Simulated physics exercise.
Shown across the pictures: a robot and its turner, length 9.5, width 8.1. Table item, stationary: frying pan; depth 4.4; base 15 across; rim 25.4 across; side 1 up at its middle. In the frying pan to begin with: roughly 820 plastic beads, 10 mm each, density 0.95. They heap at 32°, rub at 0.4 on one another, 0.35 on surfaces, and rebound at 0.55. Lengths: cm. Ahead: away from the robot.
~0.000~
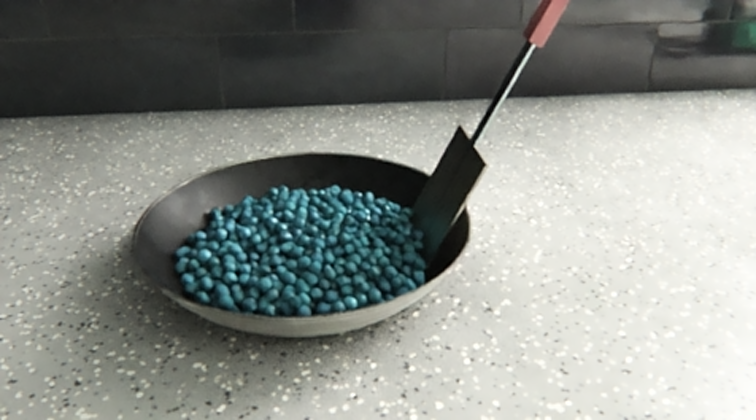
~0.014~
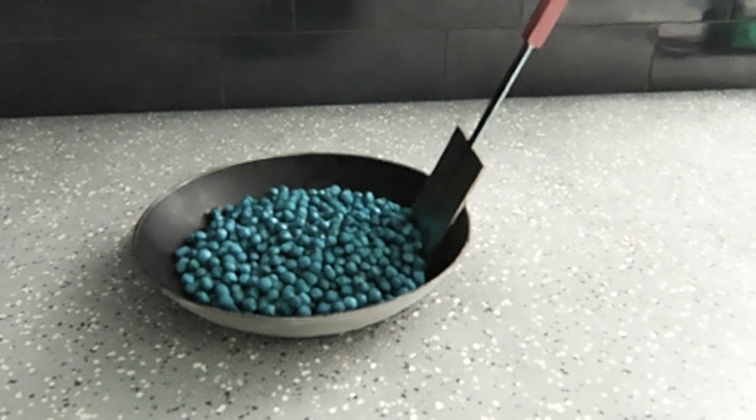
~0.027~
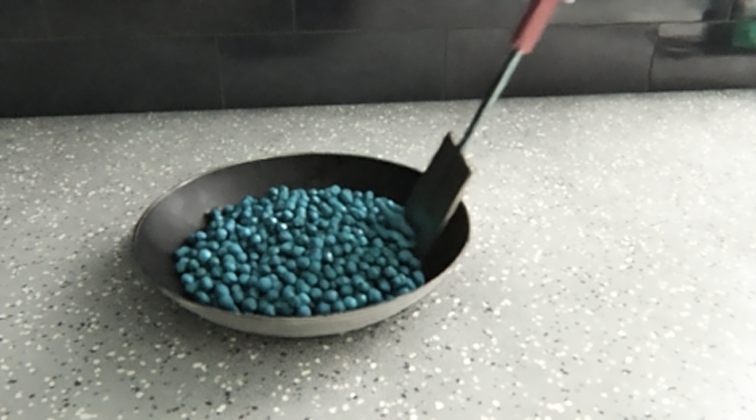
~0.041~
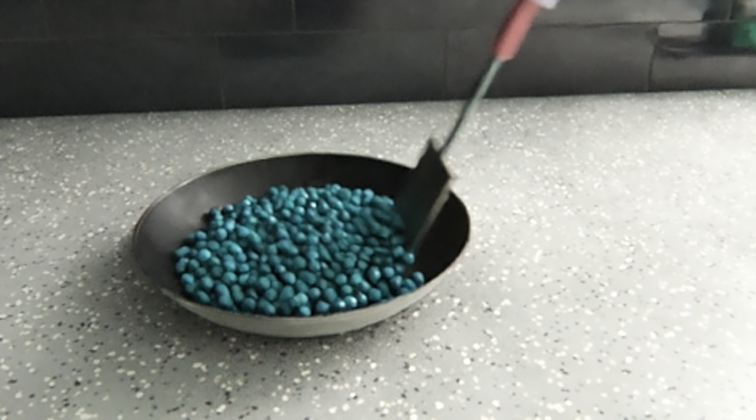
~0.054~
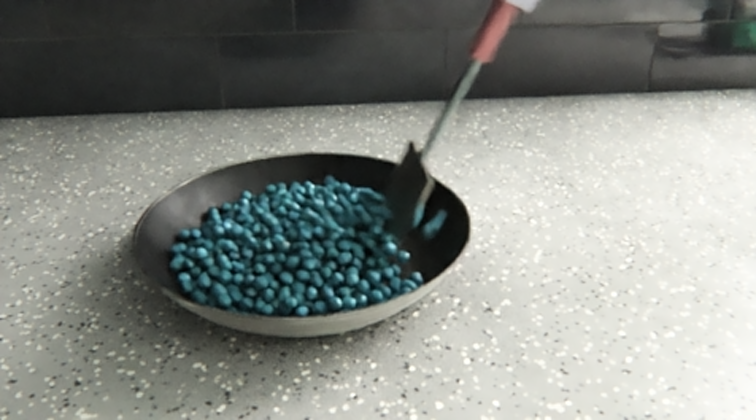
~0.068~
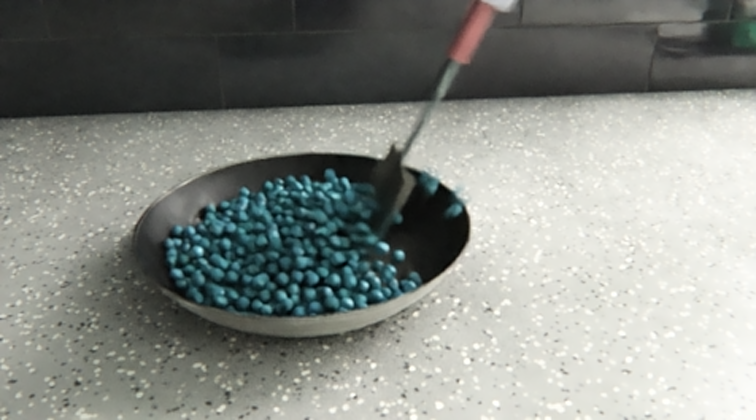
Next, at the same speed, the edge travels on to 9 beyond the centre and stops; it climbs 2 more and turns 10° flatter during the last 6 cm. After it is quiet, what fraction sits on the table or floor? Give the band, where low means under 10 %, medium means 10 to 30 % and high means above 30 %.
Band: High.
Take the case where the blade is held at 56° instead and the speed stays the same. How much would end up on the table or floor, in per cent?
In that case around 35 per cent.
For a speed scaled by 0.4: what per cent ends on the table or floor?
I'd put it around 20 per cent.
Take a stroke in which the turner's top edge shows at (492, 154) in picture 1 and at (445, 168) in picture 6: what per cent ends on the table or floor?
Some 25 percent ends up on the table or floor.
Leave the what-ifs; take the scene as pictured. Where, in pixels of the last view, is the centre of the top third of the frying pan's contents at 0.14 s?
Near pixel (237, 224).
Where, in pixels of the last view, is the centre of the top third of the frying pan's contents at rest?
Somewhere near (255, 258) in the last picture.
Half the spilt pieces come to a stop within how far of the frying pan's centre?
Roughly 32 cm from the middle.
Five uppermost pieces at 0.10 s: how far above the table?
Estimated height above table: Approx. 11 cm.
By 0.10 s, sloping 64°, highest piece 15 above the table; 820 in the frying pan, 5 on the blade or in flight.
By 0.14 s, sloping 61°, highest piece 21 above the table; 820 in the frying pan, 5 on the blade or in flight.
By 0.36 s, sloping 54°, highest piece 33 above the table; 519 in the frying pan, 143 on the table or floor, 163 on the blade or in flight.
By 1.41 s, sloping 54°, highest piece 4 above the table; 519 in the frying pan, 306 on the table or floor.
Final count, 519 in the frying pan, 306 on the table or floor. That is 37 % on the table or floor.
